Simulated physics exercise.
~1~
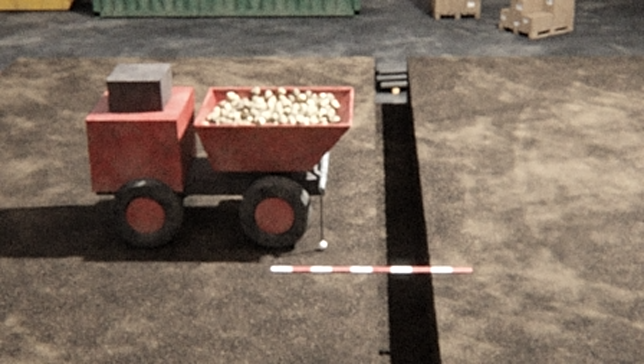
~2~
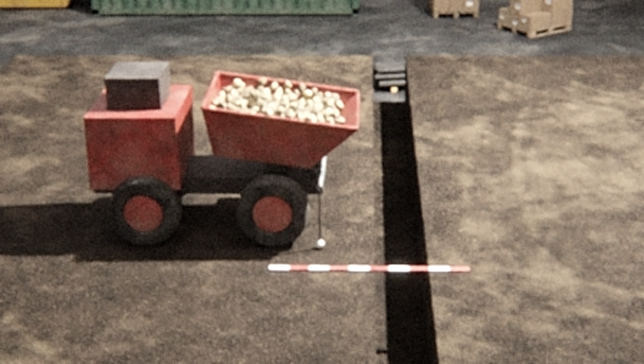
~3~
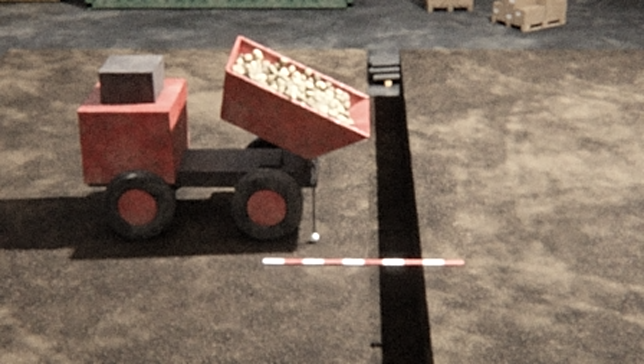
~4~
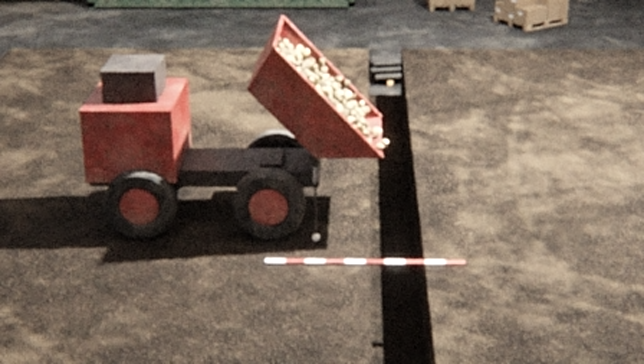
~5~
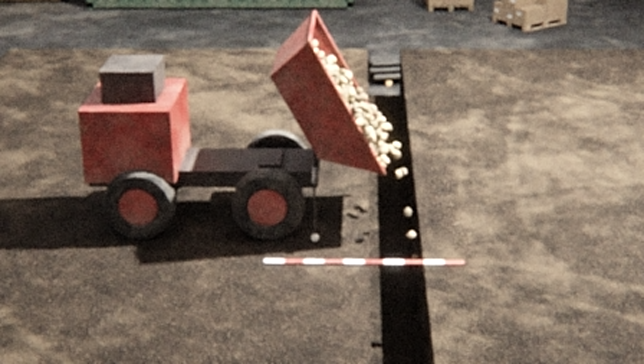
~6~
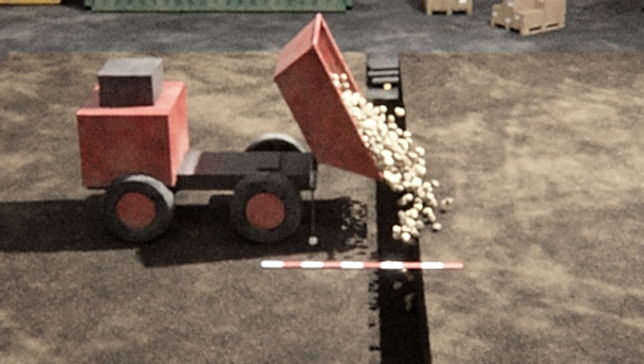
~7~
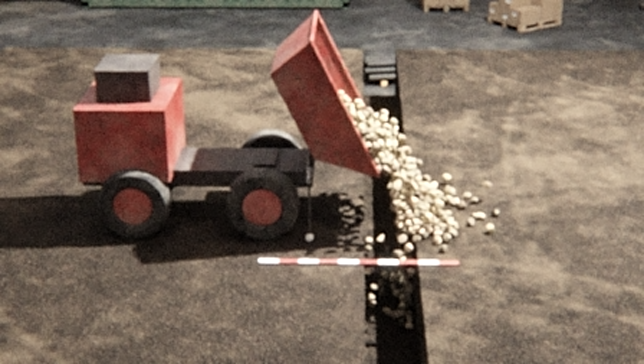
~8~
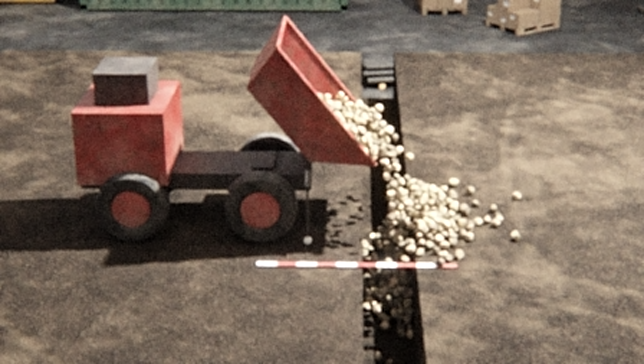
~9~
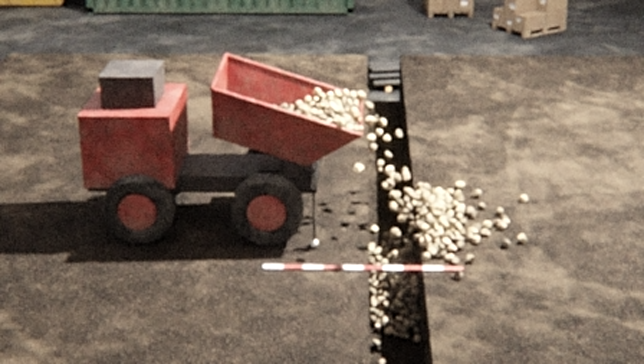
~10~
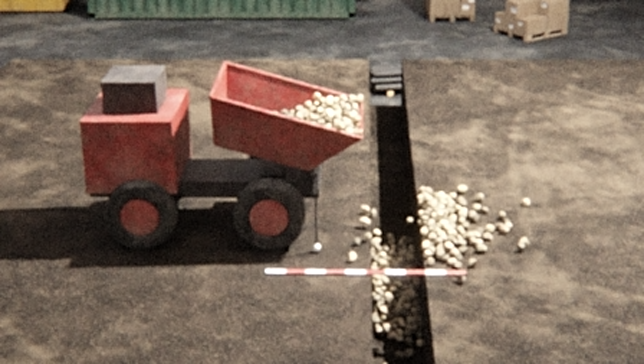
Red dumper truck tipping pale stones into and across a dark trench, then lowering its skip with many stones still inside.
